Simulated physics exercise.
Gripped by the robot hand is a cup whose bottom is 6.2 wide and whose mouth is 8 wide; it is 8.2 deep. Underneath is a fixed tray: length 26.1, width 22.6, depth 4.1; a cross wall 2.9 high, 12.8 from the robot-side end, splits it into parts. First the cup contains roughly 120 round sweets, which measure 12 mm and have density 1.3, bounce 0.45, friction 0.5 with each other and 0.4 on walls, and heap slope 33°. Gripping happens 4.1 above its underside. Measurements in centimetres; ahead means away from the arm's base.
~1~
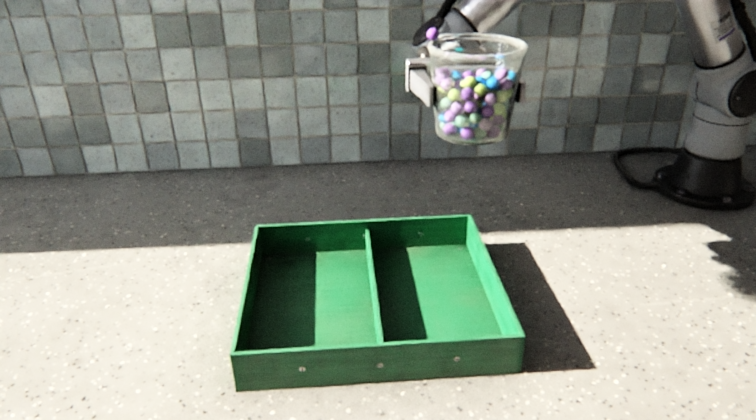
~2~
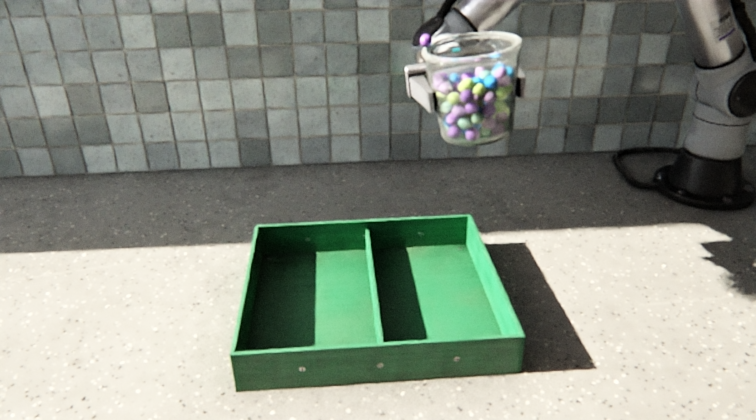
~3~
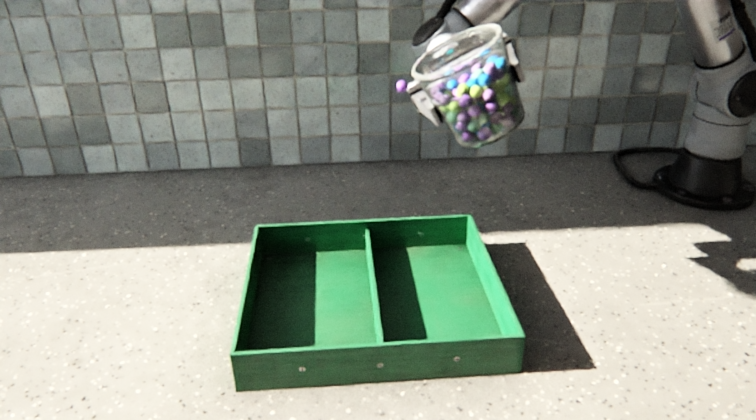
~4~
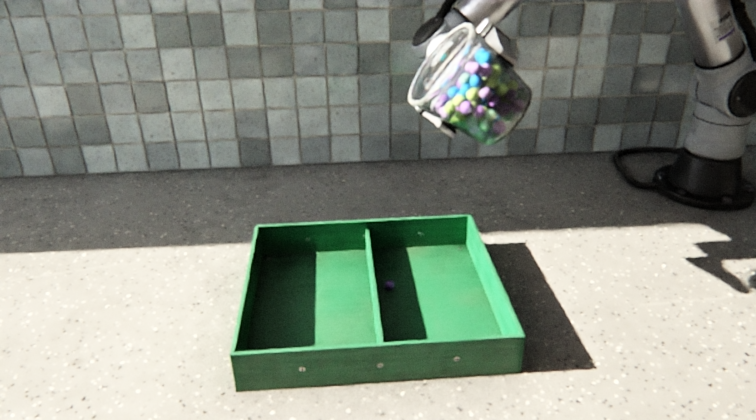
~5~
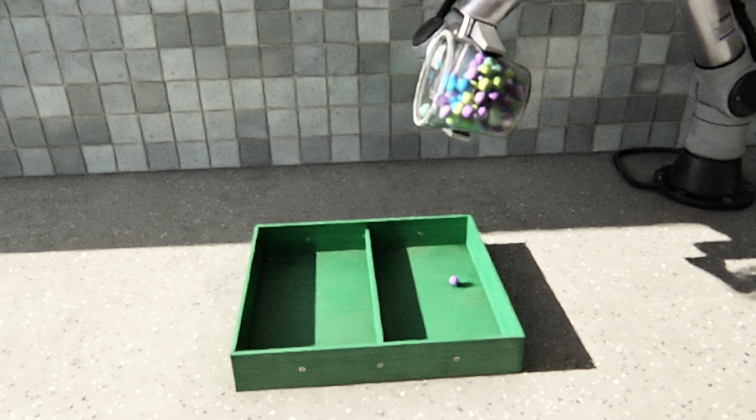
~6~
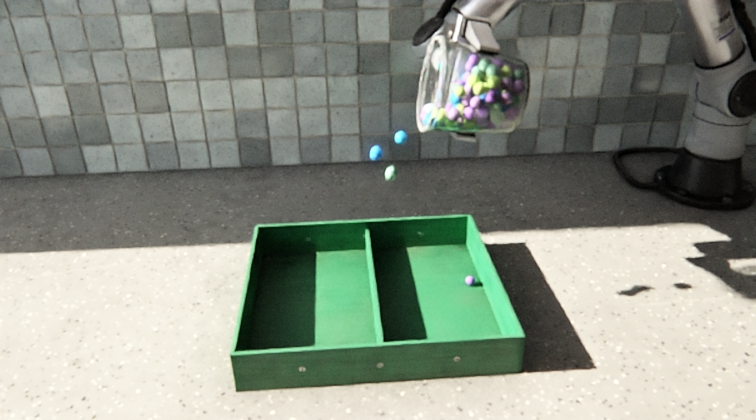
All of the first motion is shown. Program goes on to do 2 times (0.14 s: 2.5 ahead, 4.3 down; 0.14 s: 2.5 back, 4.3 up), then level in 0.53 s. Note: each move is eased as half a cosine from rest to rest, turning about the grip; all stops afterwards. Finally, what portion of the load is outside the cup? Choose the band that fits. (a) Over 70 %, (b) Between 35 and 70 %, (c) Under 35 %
Under 35 %.
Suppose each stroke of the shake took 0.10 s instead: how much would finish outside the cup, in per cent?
In that case some 40 per cent.
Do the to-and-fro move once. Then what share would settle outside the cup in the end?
About 20 per cent, then.
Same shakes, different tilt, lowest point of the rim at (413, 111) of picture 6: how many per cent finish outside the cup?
The share is around 5 %.
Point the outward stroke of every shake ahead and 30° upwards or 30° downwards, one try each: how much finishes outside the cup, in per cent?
Try one gives about 90 in a hundred, try two about 60 in a hundred.
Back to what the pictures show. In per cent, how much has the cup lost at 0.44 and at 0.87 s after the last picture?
First it's 15 percent, and after that 20 percent.
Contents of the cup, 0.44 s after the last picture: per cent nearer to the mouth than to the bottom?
Roughly 45 %.
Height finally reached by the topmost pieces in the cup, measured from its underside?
About 7.0 cm.
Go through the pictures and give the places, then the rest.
The first picture shows cup middle at (474, 91), level; upper third of the load around (479, 81), from x 435 to 510, top at y 35; 118 in the cup.
The second picture shows cup middle at (474, 91), tilted 8° forward; upper third of the load around (480, 80), from x 425 to 505, top at y 40.
The third picture shows cup middle at (474, 91), tilted 27° forward; upper third of the load around (484, 79), from x 400 to 515, top at y 60; 117 in the cup, 1 in flight or on a rim.
The fourth picture shows cup middle at (474, 91), tilted 52° forward; upper third of the load around (484, 77), from x 390 to 520, top at y 55; 117 in the cup, 1 in the robot-side part.
The fifth picture shows cup middle at (474, 91), tilted 71° forward; upper third of the load around (485, 78), from x 425 to 520, top at y 60; 117 in the cup, 1 in the robot-side part.
The sixth picture shows cup middle at (474, 91), tilted 79° forward; upper third of the load around (488, 78), from x 375 to 515, top at y 60; 114 in the cup, 1 in the robot-side part, 3 in flight or on a rim.
Then, 0.44 s after the last picture, tilted 79° forward, highest piece 21 above the table; 101 in the cup, 12 in the far-side part, 5 in the robot-side part.
Then, 0.87 s after the last picture, tilted 29° forward, highest piece 27 above the table; 92 in the cup, 17 in the far-side part, 9 in the robot-side part.
Then, 1.29 s after the last picture, level, highest piece 27 above the table; 92 in the cup, 17 in the far-side part, 9 in the robot-side part.
Then, 2.34 s after the last picture, level, highest piece 27 above the table; 92 in the cup, 17 in the far-side part, 9 in the robot-side part.
Final count, 92 in the cup, 17 in the far-side part, 9 in the robot-side part. That is 22 % outside the cup.
